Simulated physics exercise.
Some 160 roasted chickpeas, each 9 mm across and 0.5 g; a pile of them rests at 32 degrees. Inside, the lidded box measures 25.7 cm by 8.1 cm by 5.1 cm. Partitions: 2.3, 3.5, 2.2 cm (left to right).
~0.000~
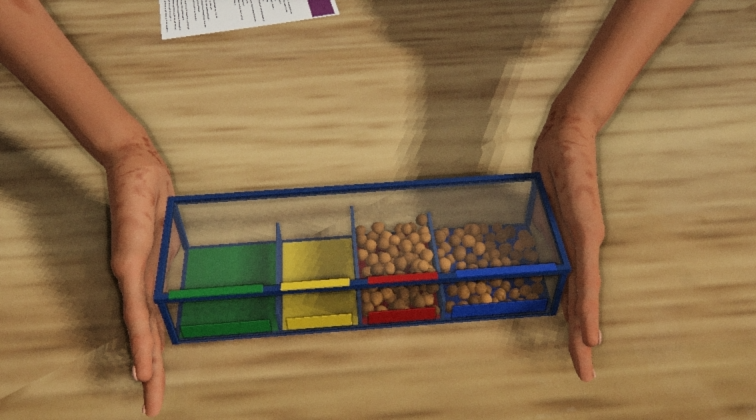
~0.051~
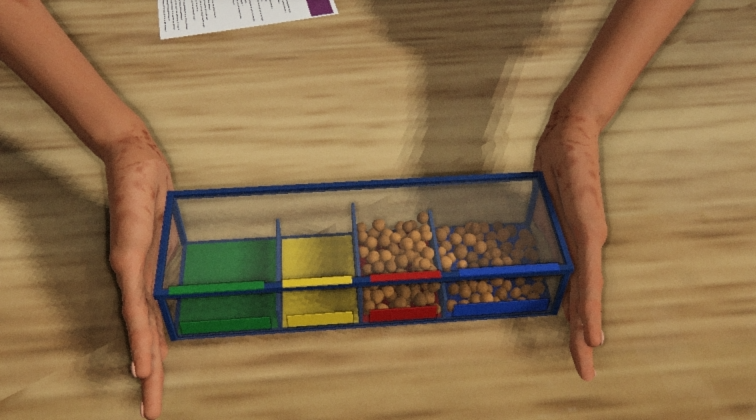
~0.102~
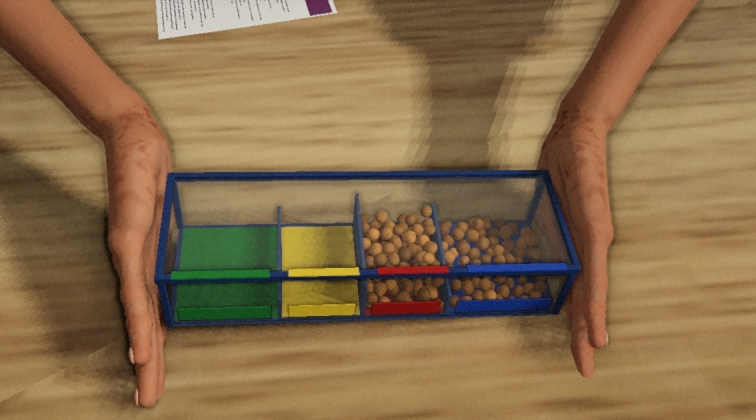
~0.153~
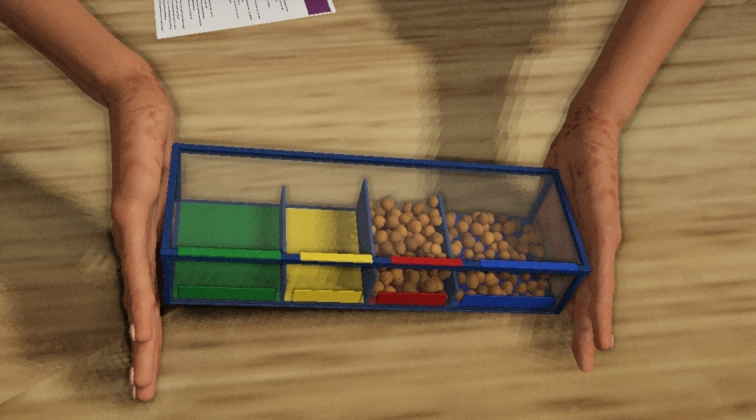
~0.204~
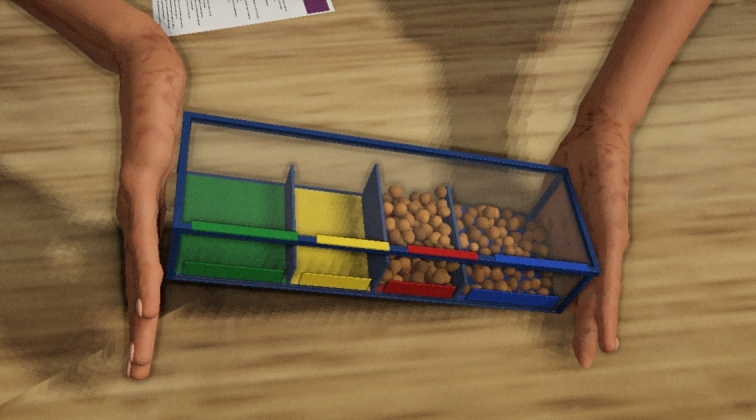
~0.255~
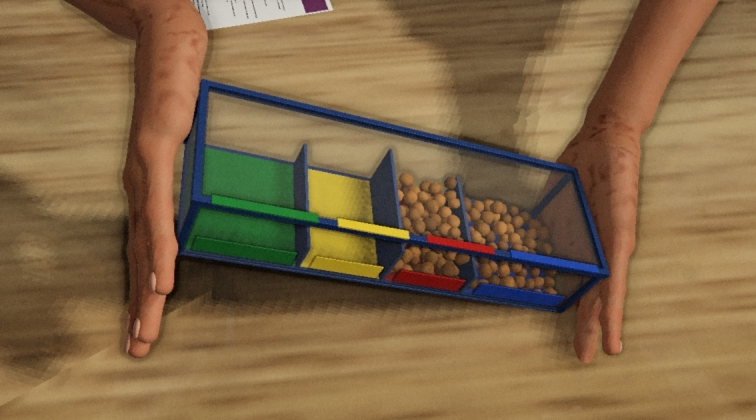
Two hands tilt a clear, divided box of small brown balls, raising its left end.
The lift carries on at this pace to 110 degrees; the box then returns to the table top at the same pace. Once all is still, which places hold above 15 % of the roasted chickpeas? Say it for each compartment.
Red: Below, blue: Above, green: Below, yellow: Below.
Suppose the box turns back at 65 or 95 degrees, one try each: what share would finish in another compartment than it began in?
About 10 and 45 per cent.
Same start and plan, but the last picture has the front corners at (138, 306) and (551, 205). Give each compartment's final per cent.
Red 80; blue 0; green 15; yellow 5.
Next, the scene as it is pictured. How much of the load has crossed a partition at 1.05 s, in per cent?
Roughly 40 per cent.
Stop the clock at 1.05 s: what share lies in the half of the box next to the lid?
Roughly 70 per cent.
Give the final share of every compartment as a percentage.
Red 0, blue 100, green 0, yellow 0.
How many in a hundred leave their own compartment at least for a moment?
About 55 per cent.
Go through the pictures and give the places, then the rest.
The first frame shows box tilt 0 degrees, front corners at (161, 296) and (563, 267); red 55 %, blue 45 %.
The second frame shows box tilt 1 degrees, front corners at (161, 292) and (566, 267).
The third frame shows box tilt 5 degrees, front corners at (162, 276) and (573, 267), lowest corner right front.
The fourth frame shows box tilt 11 degrees, front corners at (168, 251) and (583, 268), lowest corner right front.
The fifth frame shows box tilt 18 degrees, front corners at (180, 225) and (592, 269), lowest corner right front.
The sixth frame shows box tilt 24 degrees, front corners at (199, 198) and (601, 271), lowest corner right front; red 55 %, blue 45 %. Its pace works out near 125 degrees a second.
After 1.05 s, tilt 109 degrees; red 15 %, blue 85 %.
After 1.58 s, tilt 47 degrees; blue 100 %.
After 2.17 s, tilt 0 degrees; blue 100 %.
At rest (2.7 s), red 0 %, blue 100 %, green 0 %, yellow 0 %.
